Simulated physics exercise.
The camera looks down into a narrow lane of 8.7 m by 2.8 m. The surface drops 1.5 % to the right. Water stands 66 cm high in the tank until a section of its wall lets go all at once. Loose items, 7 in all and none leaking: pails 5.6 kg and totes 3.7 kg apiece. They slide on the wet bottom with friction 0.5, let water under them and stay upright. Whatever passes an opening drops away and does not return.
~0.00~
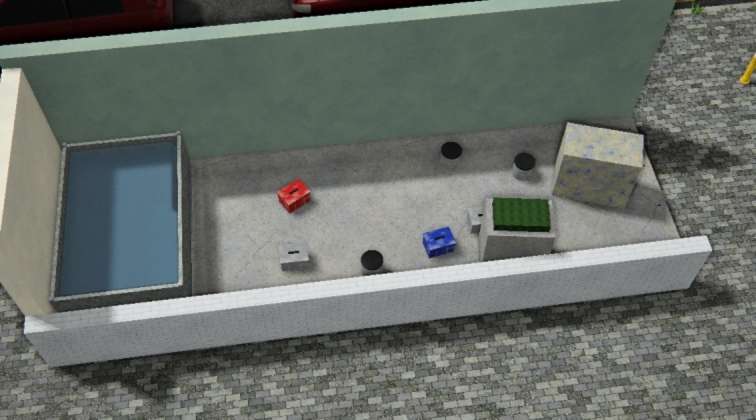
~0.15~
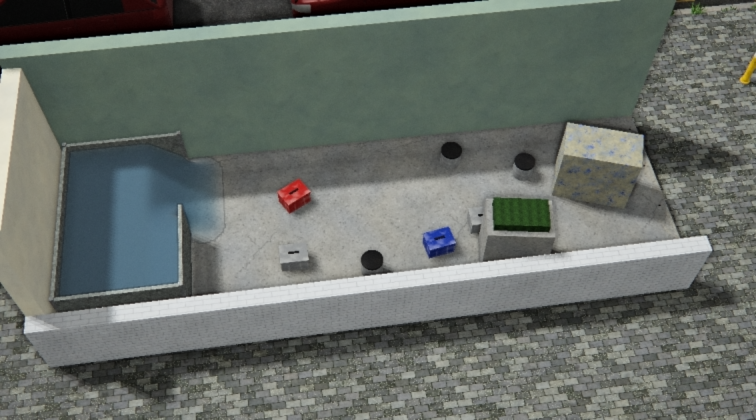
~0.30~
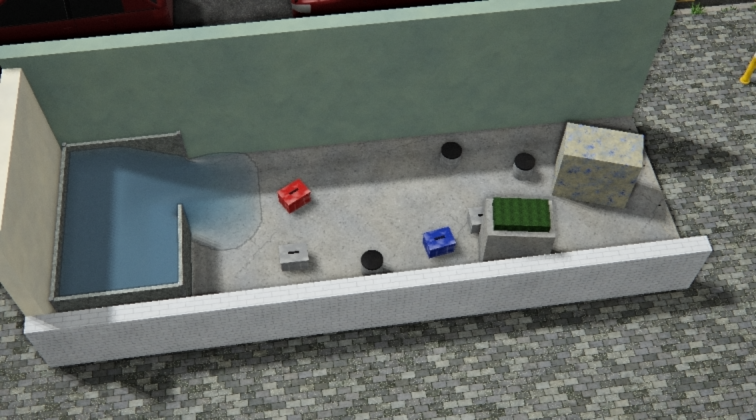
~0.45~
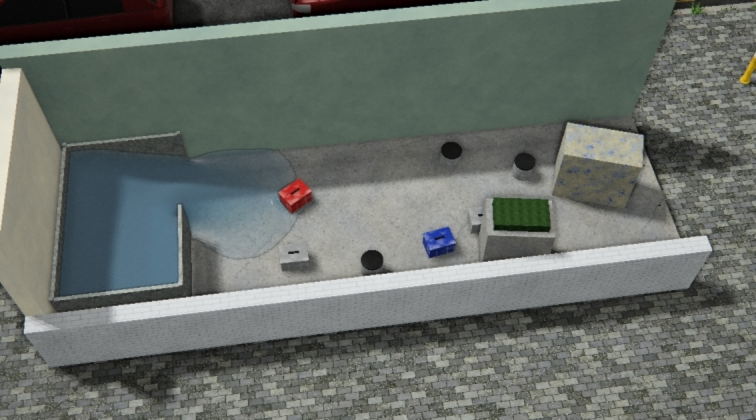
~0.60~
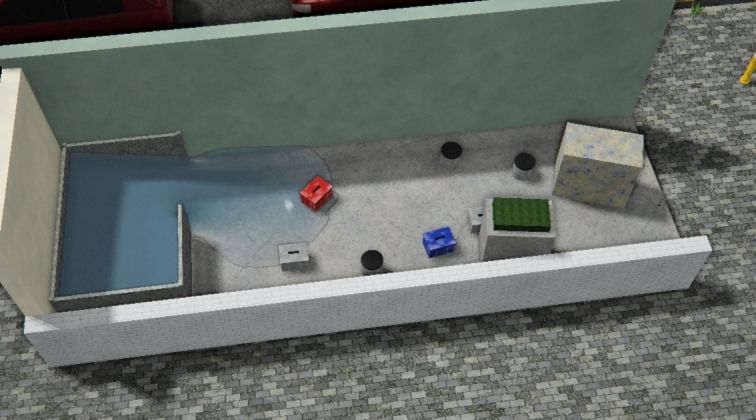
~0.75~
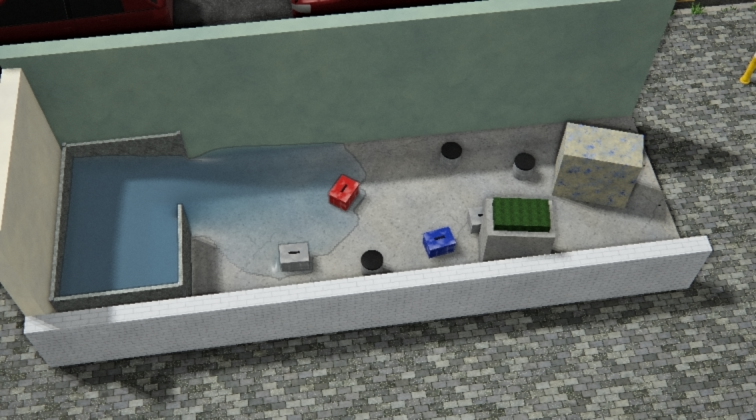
In the video, water flows through an opening in a walled pool at the left of a narrow lane and spreads rightward across the ground, reaching a red tote and pushing it right while the blue tote stays still.
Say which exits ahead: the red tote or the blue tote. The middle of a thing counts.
First out is the red one.
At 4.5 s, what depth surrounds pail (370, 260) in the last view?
Roughly 11 cm.
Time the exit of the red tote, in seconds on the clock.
Near 3.0 s.
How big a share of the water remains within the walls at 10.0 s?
About 42 per cent.
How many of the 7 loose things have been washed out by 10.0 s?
5 of them.
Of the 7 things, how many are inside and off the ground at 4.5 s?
I count 3.
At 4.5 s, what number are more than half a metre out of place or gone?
5 of them.
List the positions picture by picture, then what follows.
In the first picture, the red tote at (293, 192), on the bottom; the blue tote at (439, 238), on the bottom; water covers 3.8 m2; 0 of 7 have shifted.
In the second picture, the red tote at (293, 192) rests on the ground; the blue tote at (439, 238), on the bottom; 4.6 m2 under water; 0 of 7 have shifted.
In the third picture, the red tote at (293, 192), on the bottom; the blue tote at (439, 238), on the bottom; 5.5 m2 under water; 0 of 7 have shifted.
In the fourth picture, the red tote at (295, 192) rests on the ground; the blue tote at (439, 238), on the bottom; 6.5 m2 under water; 0 of 7 have shifted.
In the fifth picture, the red tote at (316, 190), on the bottom, 34 cm from its start; the blue tote at (439, 238) rests on the ground; water covers 7.5 m2; 1 of 7 have shifted.
In the sixth picture, the red tote at (344, 189) rests on the ground, 75 cm from its start; the blue tote at (439, 238) rests on the ground; water covers 8.5 m2; 1 of 7 have shifted.
After 2.0 s the red tote is near (559, 196), 3.9 m from its start, aground; the blue tote is near (467, 246), 0.4 m from its start, afloat; 0 of 7 are out; 1 afloat.
After 4.5 s the red tote has gone out (at 2.9 s); the blue tote is near (443, 255), 0.3 m from its start, afloat; 4 of 7 are out; 3 afloat.
After 7.0 s the red tote has gone out (at 2.9 s); the blue tote is near (446, 250), 0.2 m from its start, afloat; 4 of 7 are out; 2 afloat.
After 10.0 s the red tote has gone out (at 2.9 s); the blue tote is near (451, 263), 0.5 m from its start, afloat; 5 of 7 are out; 2 afloat.
